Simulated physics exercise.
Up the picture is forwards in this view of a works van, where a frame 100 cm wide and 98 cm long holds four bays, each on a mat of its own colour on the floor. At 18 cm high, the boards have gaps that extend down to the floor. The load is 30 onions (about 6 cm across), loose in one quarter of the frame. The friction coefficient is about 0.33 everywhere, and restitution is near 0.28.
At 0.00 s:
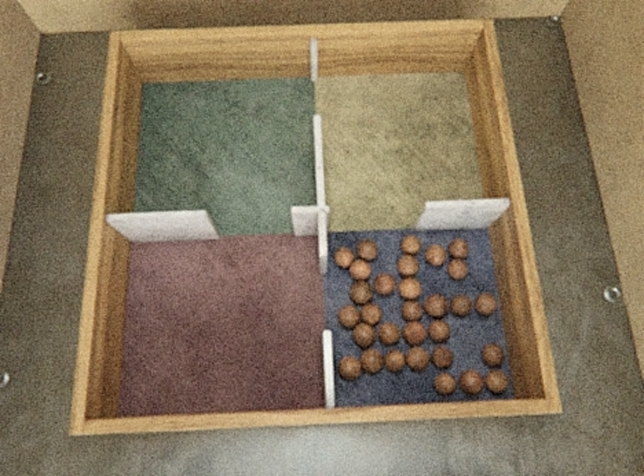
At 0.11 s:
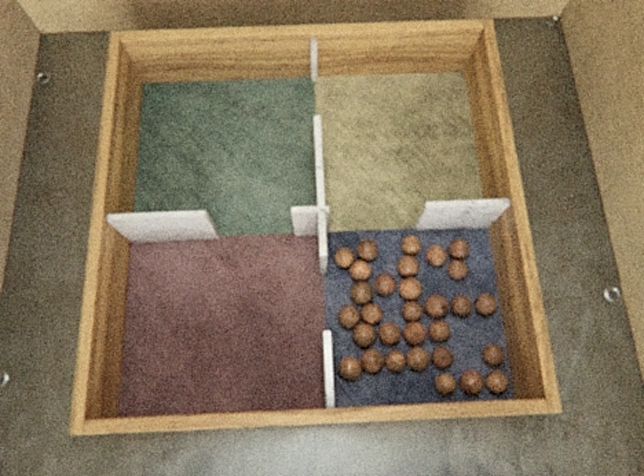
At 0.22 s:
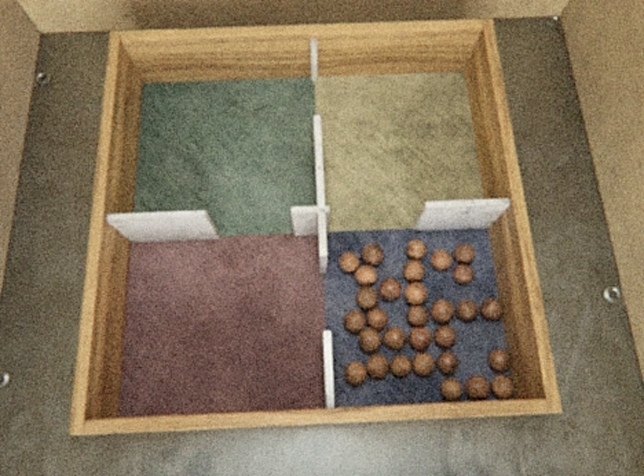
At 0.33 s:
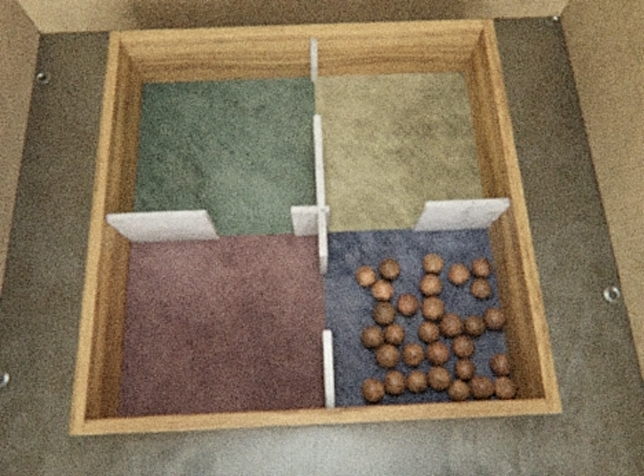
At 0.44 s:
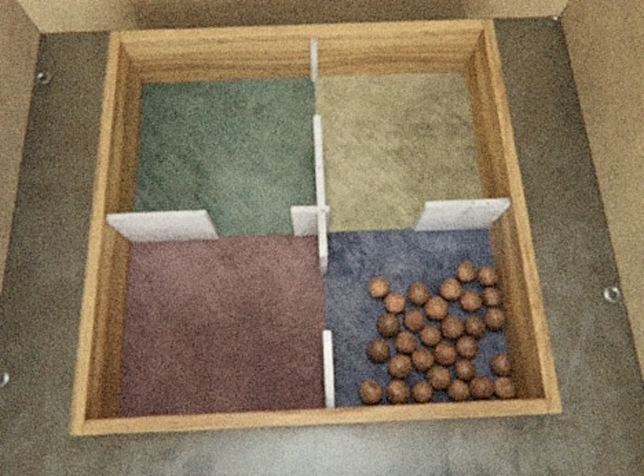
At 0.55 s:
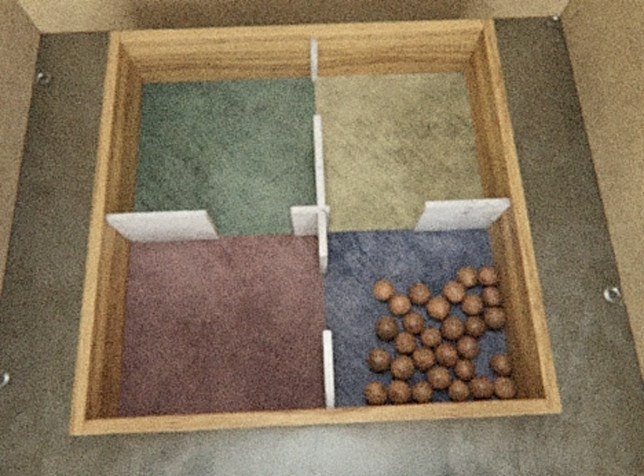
At first, many round brown onions sit loosely spread over the blue mat at the lower right of a wooden frame, the other three mats empty. They barely shift, then slide right and toward the viewer, bunching near the corner, and finally hardly move, all still on blue.
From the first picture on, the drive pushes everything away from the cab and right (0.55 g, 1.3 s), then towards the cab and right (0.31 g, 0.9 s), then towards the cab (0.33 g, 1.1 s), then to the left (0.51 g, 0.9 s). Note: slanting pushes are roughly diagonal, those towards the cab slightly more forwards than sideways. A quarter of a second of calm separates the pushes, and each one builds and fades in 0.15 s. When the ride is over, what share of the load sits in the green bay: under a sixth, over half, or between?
Between a sixth and a half.
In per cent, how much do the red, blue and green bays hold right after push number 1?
By then: Red 0, blue 100, green 0 per cent.
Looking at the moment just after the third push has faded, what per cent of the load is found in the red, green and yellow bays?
At that point the shares are red 0, green 0 and yellow 30 per cent.
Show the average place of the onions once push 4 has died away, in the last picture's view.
Around (237, 243).
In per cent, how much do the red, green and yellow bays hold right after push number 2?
At that point the shares are red 0, green 0 and yellow 10 per cent.
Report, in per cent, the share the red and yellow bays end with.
Share of red: 40 in a hundred; share of yellow: 10 in a hundred.
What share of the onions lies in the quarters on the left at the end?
Near enough 70 per cent, I'd say.
After push 1 (1.54 s), 30 in the blue bay.
After push 2 (2.69 s), 26 in the blue bay and 4 in the yellow bay.
After push 3 (4.04 s), 20 in the blue bay and 10 in the yellow bay.
After push 4 (5.19 s), 10 in the red bay, 9 in the blue bay, 8 in the green bay and 3 in the yellow bay.
Final count (at 6.24 s), 12 in the red bay, 7 in the blue bay, 8 in the green bay and 3 in the yellow bay. Asked share, 8 of 30, 27 per cent.
